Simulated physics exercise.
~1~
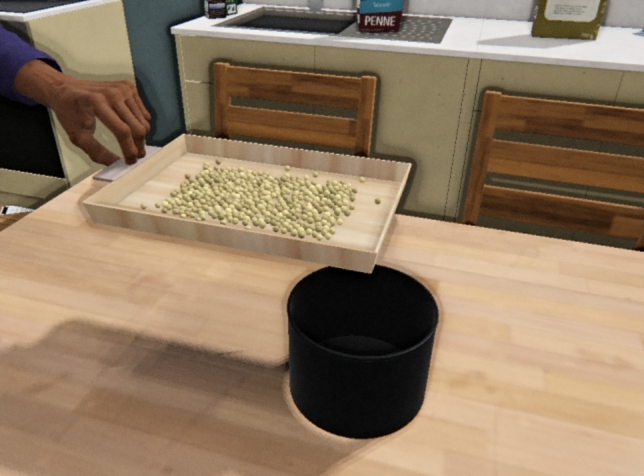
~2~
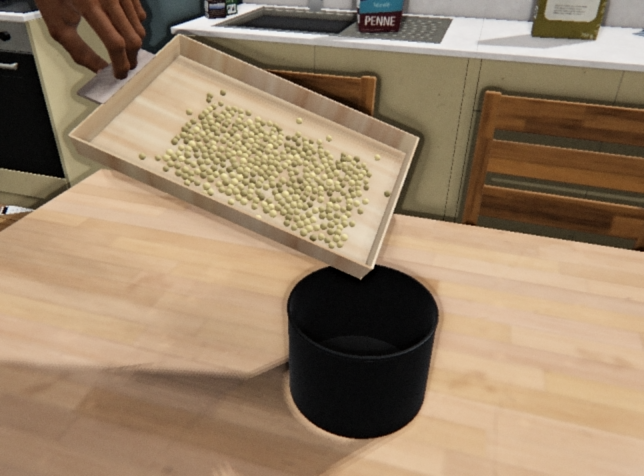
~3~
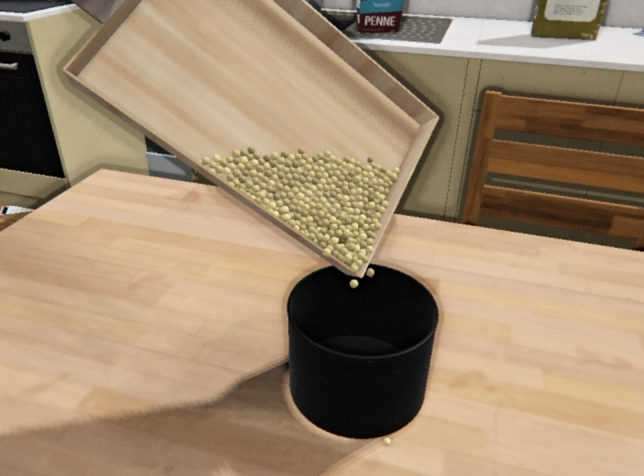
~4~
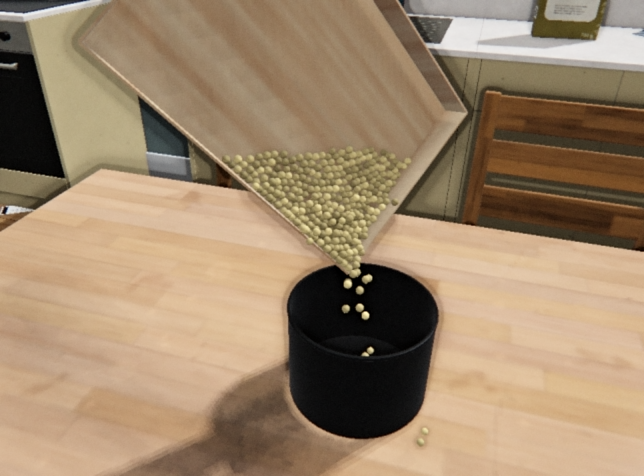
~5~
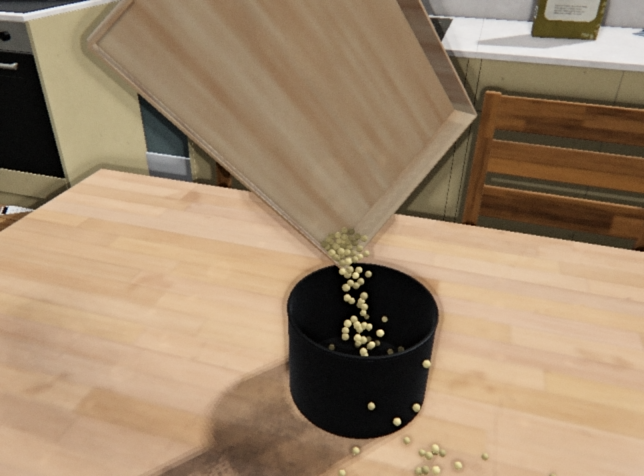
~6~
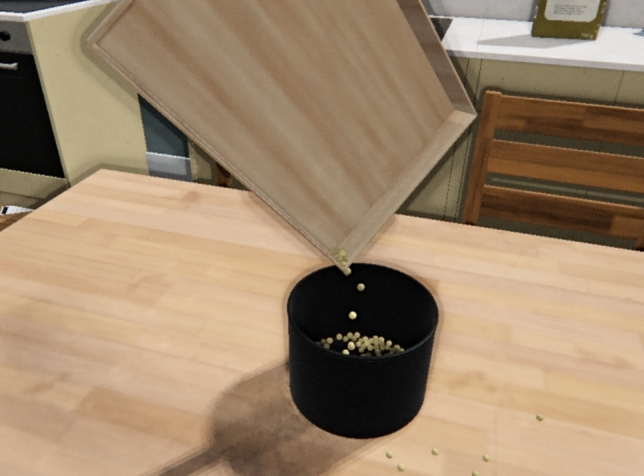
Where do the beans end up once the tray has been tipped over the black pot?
Most of the beans land in the black pot, and only a small share falls outside it.
